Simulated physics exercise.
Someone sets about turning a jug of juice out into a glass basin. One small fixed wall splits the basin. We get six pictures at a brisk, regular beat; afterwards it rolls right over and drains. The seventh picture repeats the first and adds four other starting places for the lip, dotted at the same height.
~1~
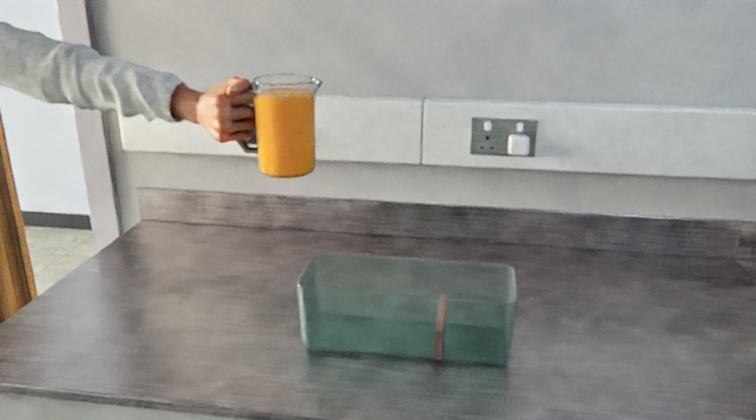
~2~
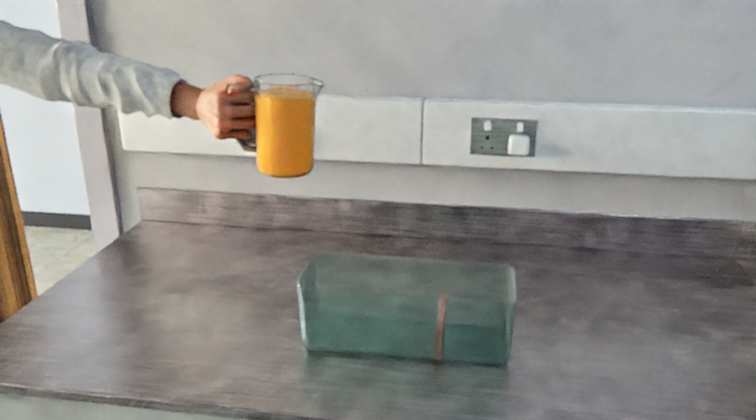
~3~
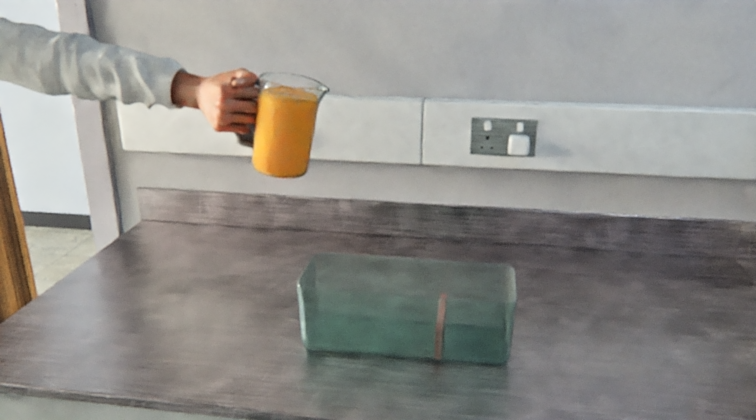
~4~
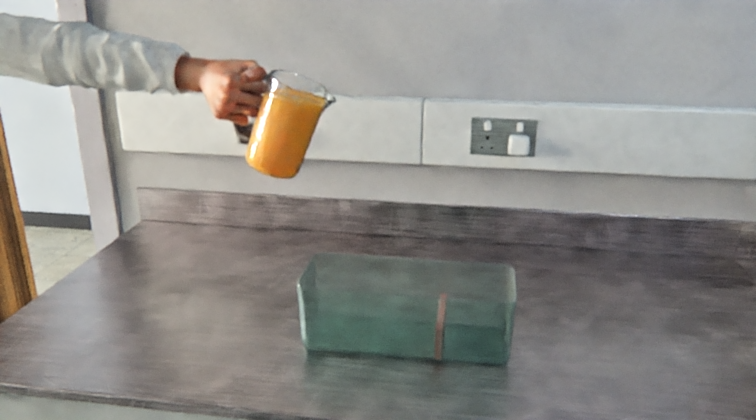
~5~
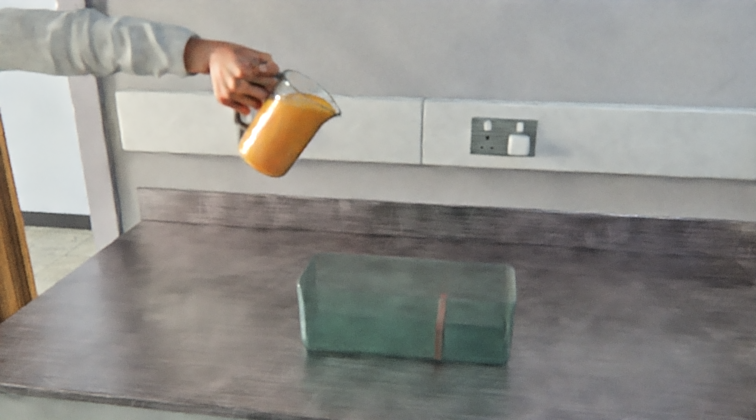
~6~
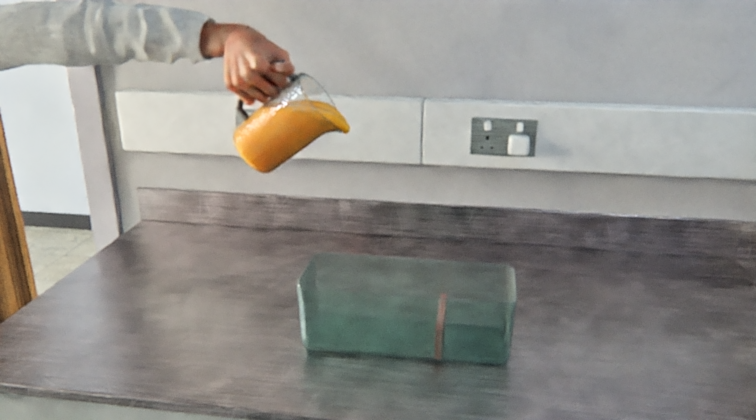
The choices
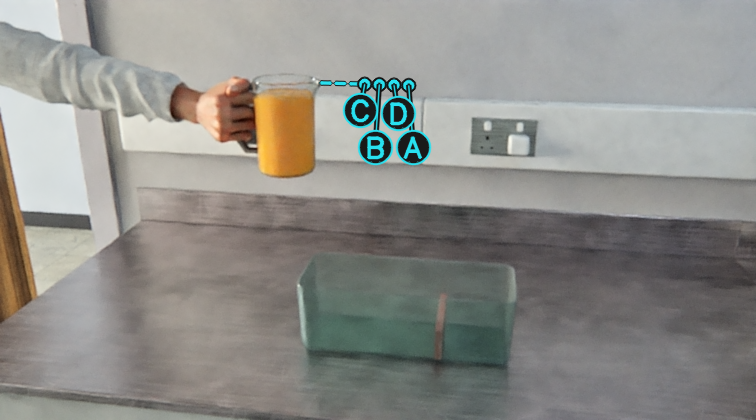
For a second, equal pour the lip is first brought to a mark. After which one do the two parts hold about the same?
I would pick dot C.
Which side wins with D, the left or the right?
More ends on the right.
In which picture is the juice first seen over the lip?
In picture 6.
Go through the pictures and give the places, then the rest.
Upright, lip at (321, 82); basin from (302, 345) to (509, 364); top of the wall at (441, 311); nothing has left yet.
Tipped about 3°, lip at (323, 84); nothing has left yet.
Tipped about 10°, lip at (328, 90); nothing has left yet.
Tipped about 21°, lip at (335, 100); nothing has left yet.
Tipped about 36°, lip at (340, 114); nothing has left yet.
Tipped about 51°, lip at (342, 130); juice is over the lip, down to (342, 130).
On the marked copy, A at (408, 85); B at (379, 84); C at (364, 84); D at (393, 85).
With A, about 29 % ends left of the wall and 64 % right of it; 6 % is lost outside.
With B, about 15 % ends left of the wall and 80 % right of it; 5 % is lost outside.
With C, about 50 % ends left of the wall and 47 % right of it; 3 % is lost outside.
With D, about 9 % ends left of the wall and 86 % right of it; 4 % is lost outside.
